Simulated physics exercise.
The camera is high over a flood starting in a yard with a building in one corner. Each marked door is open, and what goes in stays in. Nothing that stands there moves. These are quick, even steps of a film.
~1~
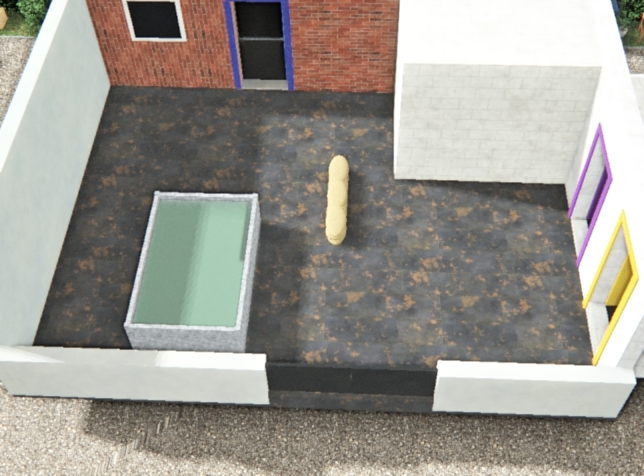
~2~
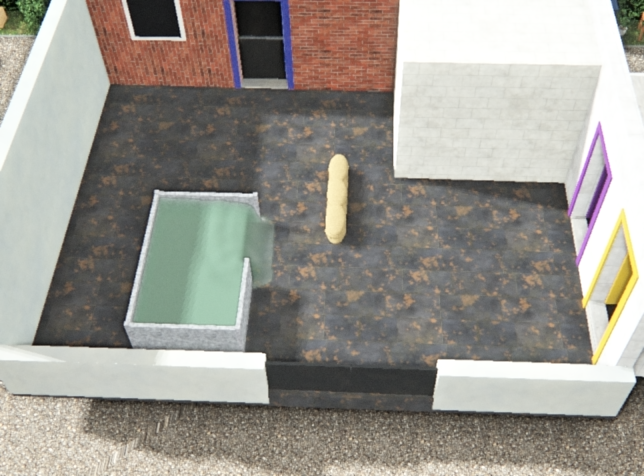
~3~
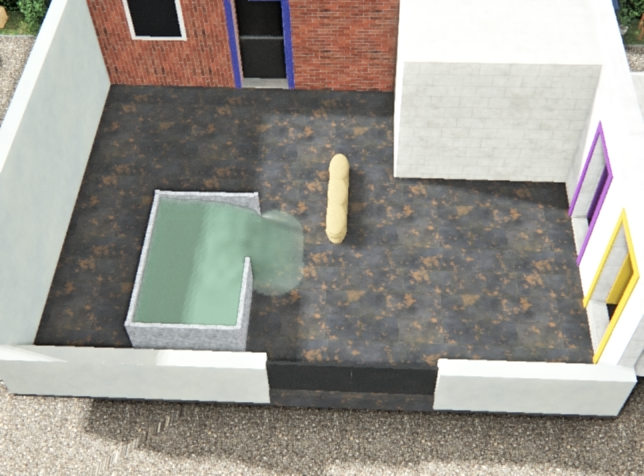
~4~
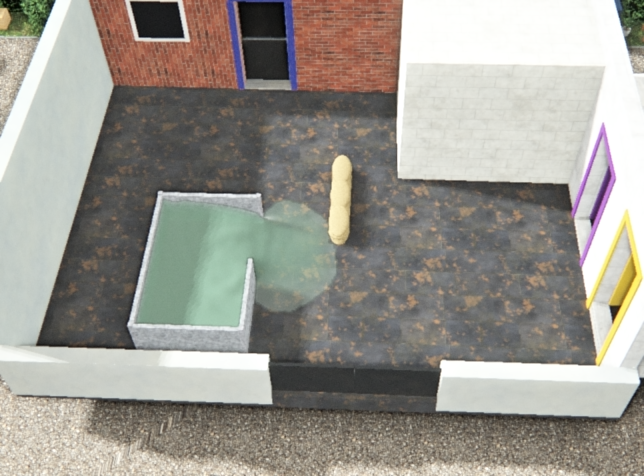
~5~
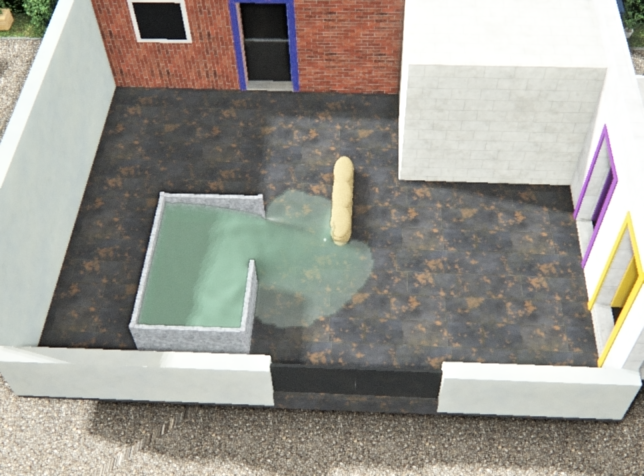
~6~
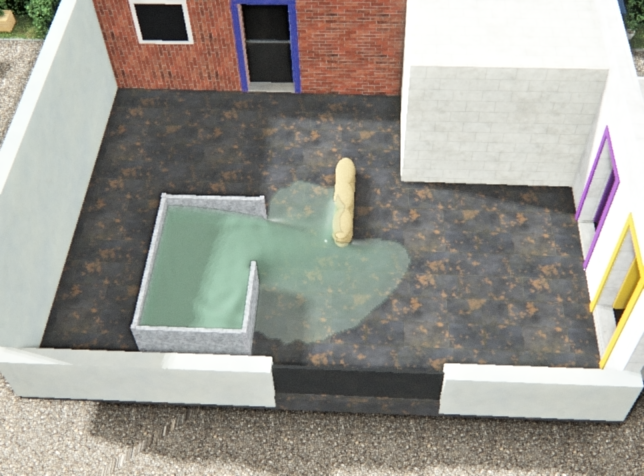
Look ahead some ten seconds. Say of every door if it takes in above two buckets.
One by one: The purple door takes more than that; the yellow door stays under that; the blue door takes more than that.
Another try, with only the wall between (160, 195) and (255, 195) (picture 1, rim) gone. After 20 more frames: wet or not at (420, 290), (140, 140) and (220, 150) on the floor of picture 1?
As listed: Dry, awash, wet.
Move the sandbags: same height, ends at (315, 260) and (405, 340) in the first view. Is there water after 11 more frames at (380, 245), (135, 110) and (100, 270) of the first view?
As listed: Flooded, no water, clear.
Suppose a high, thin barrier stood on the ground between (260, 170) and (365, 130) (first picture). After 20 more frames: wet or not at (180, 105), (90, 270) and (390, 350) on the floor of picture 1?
As listed: Clear, dry, flooded.
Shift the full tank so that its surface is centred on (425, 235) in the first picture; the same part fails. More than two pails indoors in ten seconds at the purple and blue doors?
Then: The purple one floods, the blue one takes less.
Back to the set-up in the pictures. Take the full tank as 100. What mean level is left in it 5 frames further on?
Roughly 66 per cent.
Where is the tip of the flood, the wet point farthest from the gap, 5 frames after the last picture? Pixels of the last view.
Close to (533, 281).
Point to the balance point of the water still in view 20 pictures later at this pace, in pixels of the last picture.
Roughly at (325, 262).
A moment on, water covers 25 % of the floor; the purple door not reached, the yellow door not reached, the blue door not reached.
Next, water covers 45 % of the floor; the purple door under two buckets in, the yellow door wet at the sill, nothing in, the blue door not reached.
Then, water covers 55 % of the floor; the purple door over two buckets in, the yellow door wet at the sill, nothing in, the blue door over two buckets in.
Later, water covers 70 % of the floor; the purple door over two buckets in, the yellow door wet at the sill, nothing in, the blue door far over two buckets in.
In the end, water covers 90 % of the floor; the purple door far over two buckets in, the yellow door wet at the sill, nothing in, the blue door far over two buckets in.
